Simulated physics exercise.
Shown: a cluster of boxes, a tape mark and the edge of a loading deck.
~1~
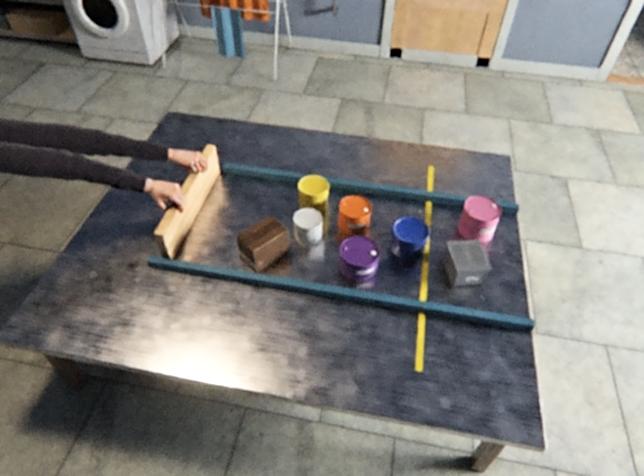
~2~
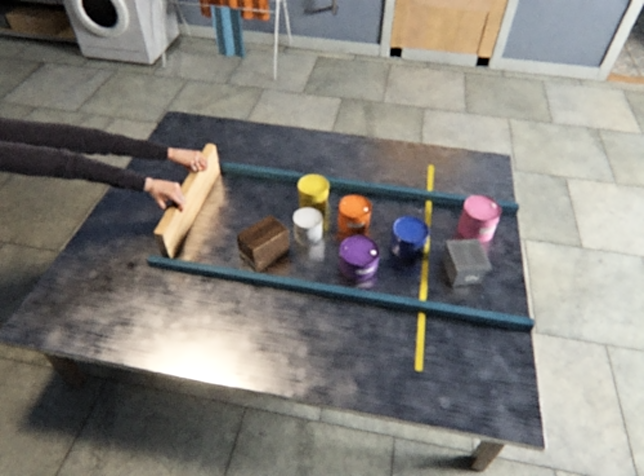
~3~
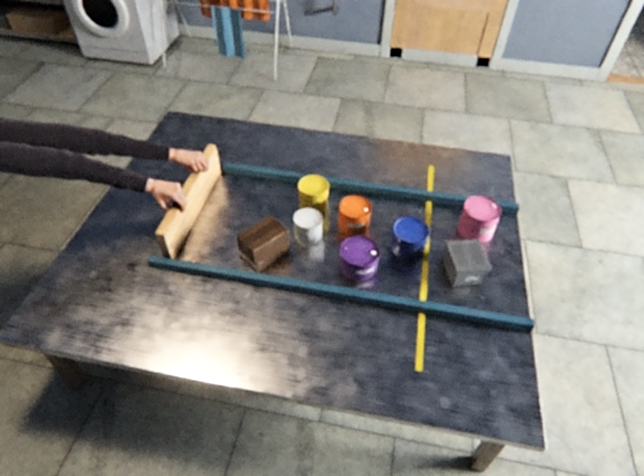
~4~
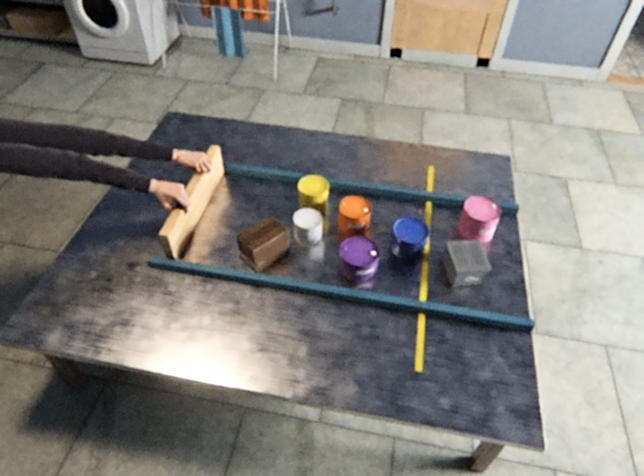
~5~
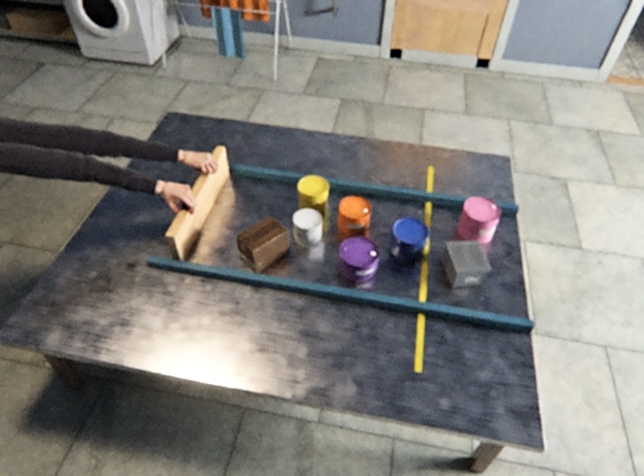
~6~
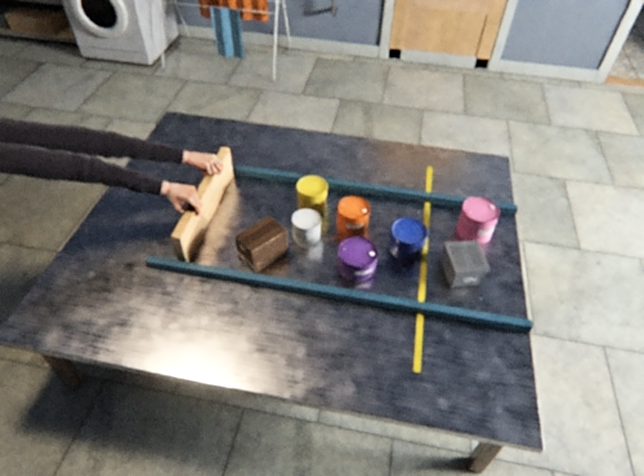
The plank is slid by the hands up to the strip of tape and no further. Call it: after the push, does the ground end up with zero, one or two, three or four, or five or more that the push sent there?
The ground ends up with zero.
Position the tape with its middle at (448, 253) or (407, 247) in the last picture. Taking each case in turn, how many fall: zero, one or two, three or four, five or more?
In turn: One or two; zero.
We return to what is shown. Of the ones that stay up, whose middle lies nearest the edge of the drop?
Grey tote - nearest.
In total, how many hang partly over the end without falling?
1 in all.
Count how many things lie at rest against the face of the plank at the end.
The count is 4.
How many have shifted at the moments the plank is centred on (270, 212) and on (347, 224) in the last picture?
Tally: 1; 6.
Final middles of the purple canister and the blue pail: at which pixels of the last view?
You'll see the purple canister at (474, 282), with the blue pail at (472, 248).
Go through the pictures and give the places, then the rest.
In the first frame, pink canister (479, 219); grey tote (465, 263); blue pail (409, 238); plank (191, 200); tape (426, 249).
In the second frame, grey tote (465, 263); white canister (308, 226).
In the third frame, blue pail (409, 238); orange canister (355, 215).
In the fourth frame, pink canister (479, 220); yellow pail (313, 196).
In the fifth frame, grey tote (465, 264); brown box (263, 244).
In the sixth frame, pink canister (477, 220); grey tote (463, 264); blue pail (408, 239); plank (206, 202); tape (425, 250).
Soon after, none off yet; pink canister at rest near (477, 220); grey tote at rest near (463, 264); blue pail at rest near (408, 239).
Then, none off yet; pink canister at rest near (477, 220); grey tote moved a little near (474, 269); blue pail moved about its own width near (437, 245).
At rest, the number that fall off is zero.
